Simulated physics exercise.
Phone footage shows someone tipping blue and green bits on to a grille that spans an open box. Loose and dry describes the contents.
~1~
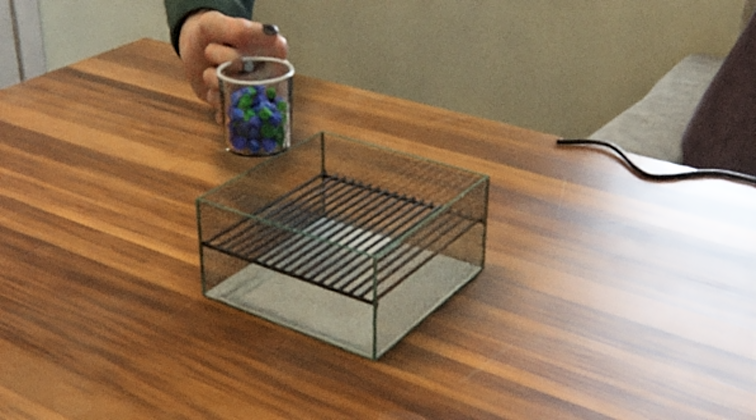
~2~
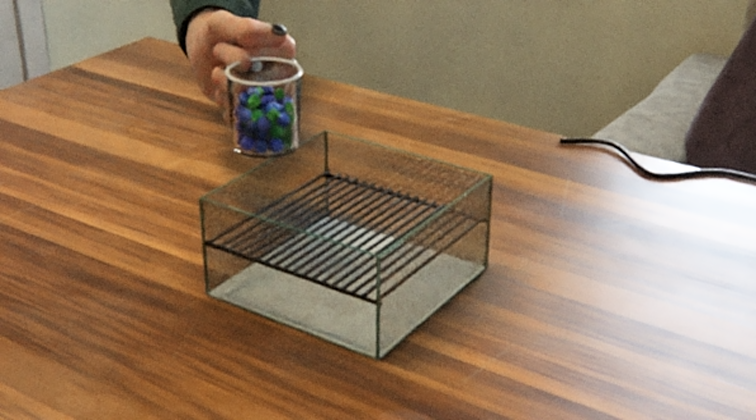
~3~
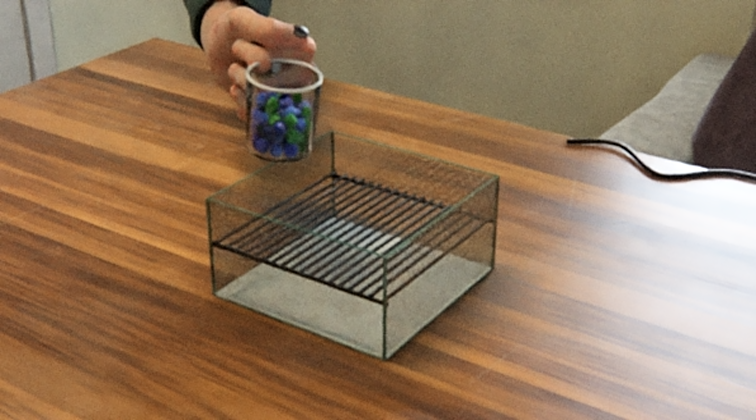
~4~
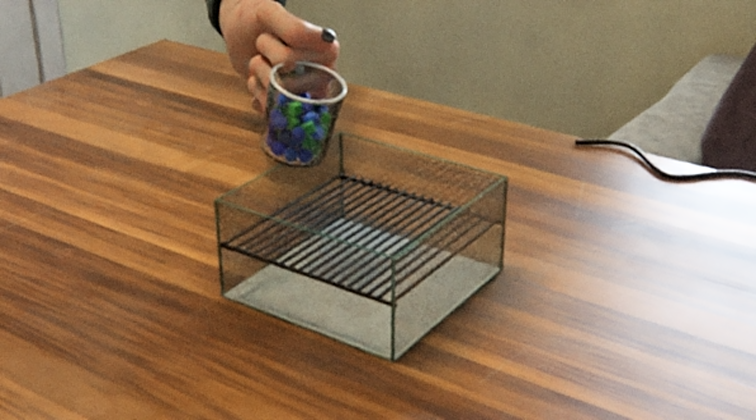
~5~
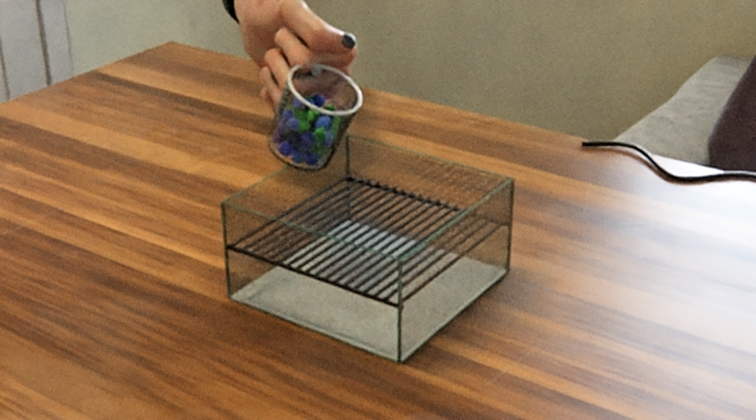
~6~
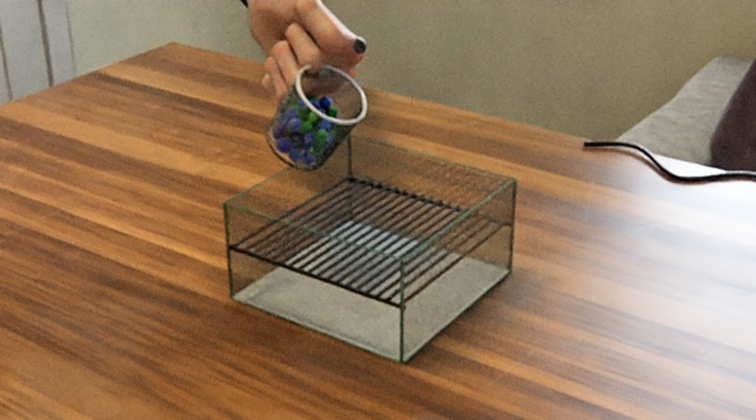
A hand holds a clear cup of blue and green pieces above a wood-grained table, seen from a slightly raised angle in a room with a pale wall. An open glass box with a dark wire rack across its middle sits below, and a black cable lies at right. The hand moves the cup rightward to the box's back edge, tilting it steadily rightward, while the view shifts slightly.
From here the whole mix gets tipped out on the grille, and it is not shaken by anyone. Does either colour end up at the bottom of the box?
The blue bits sit on the grille. Green bits? They sit on the grille.
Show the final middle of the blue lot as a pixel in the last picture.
Near (366, 222).
Then, 0.45 s after the last picture, blue ones, all in the cup; green ones, all in the cup.
Then, 0.85 s after the last picture, blue ones, most in the cup, about a quarter on or over the wires; green ones, most in the cup, about a quarter on or over the wires.
Then, 1.19 s after the last picture, blue ones, all on or over the wires; green ones, all on or over the wires.
At rest, blue ones, all on the wires, none under the rack; green ones, all on the wires, none under the rack.
